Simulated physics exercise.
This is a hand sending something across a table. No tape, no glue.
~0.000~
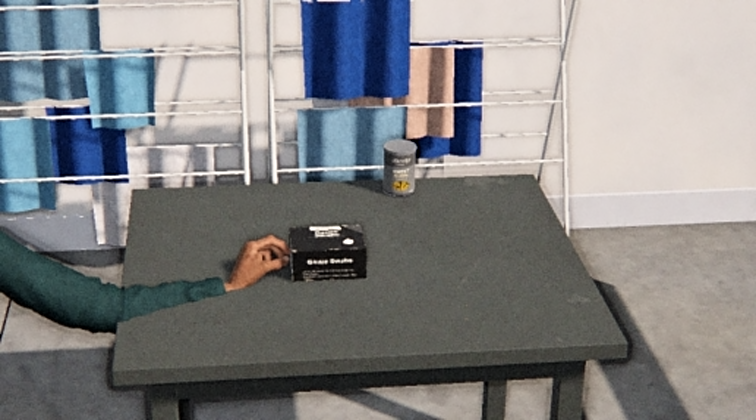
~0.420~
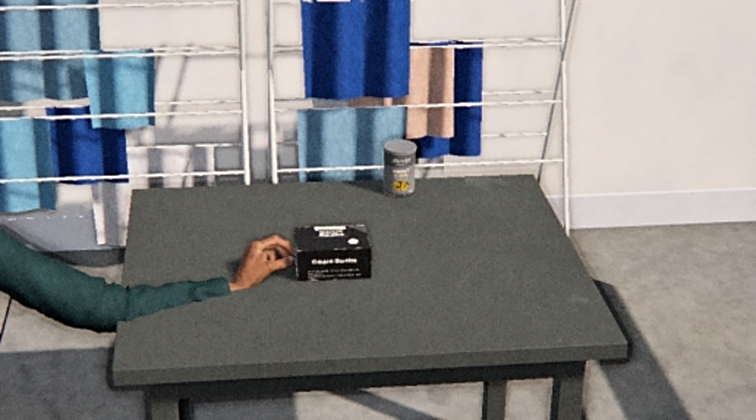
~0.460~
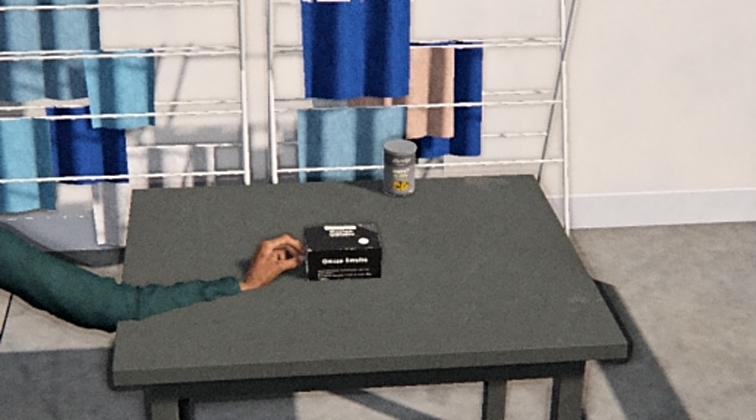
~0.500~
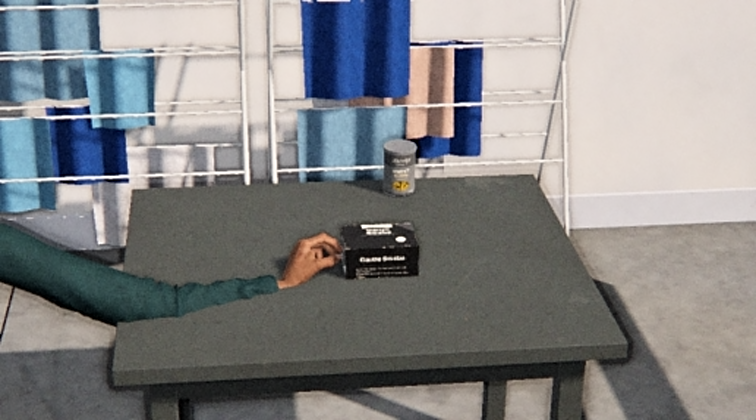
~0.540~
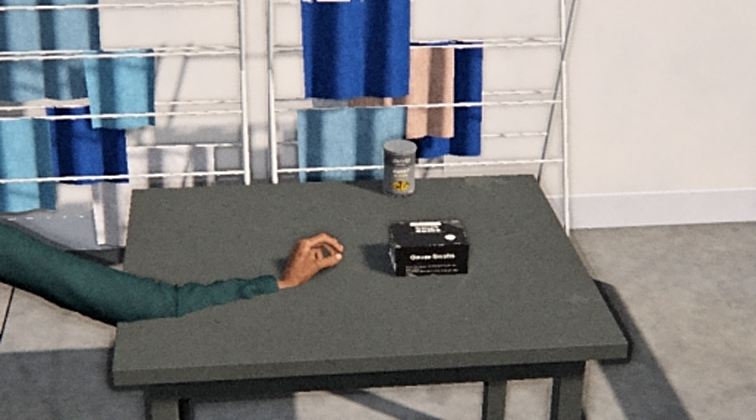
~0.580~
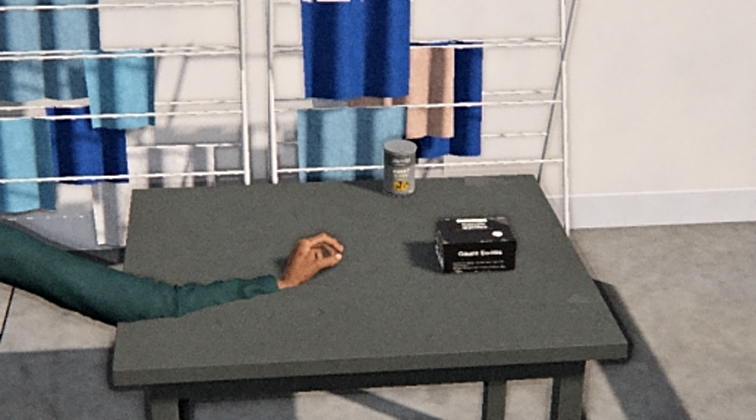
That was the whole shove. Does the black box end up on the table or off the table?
The black box goes over the edge.
After 0.68 s, black box now off the table.
After 0.88 s, things are still on the move.
After 1.08 s, as before.
By the end (1.3 s), off the table, black box.
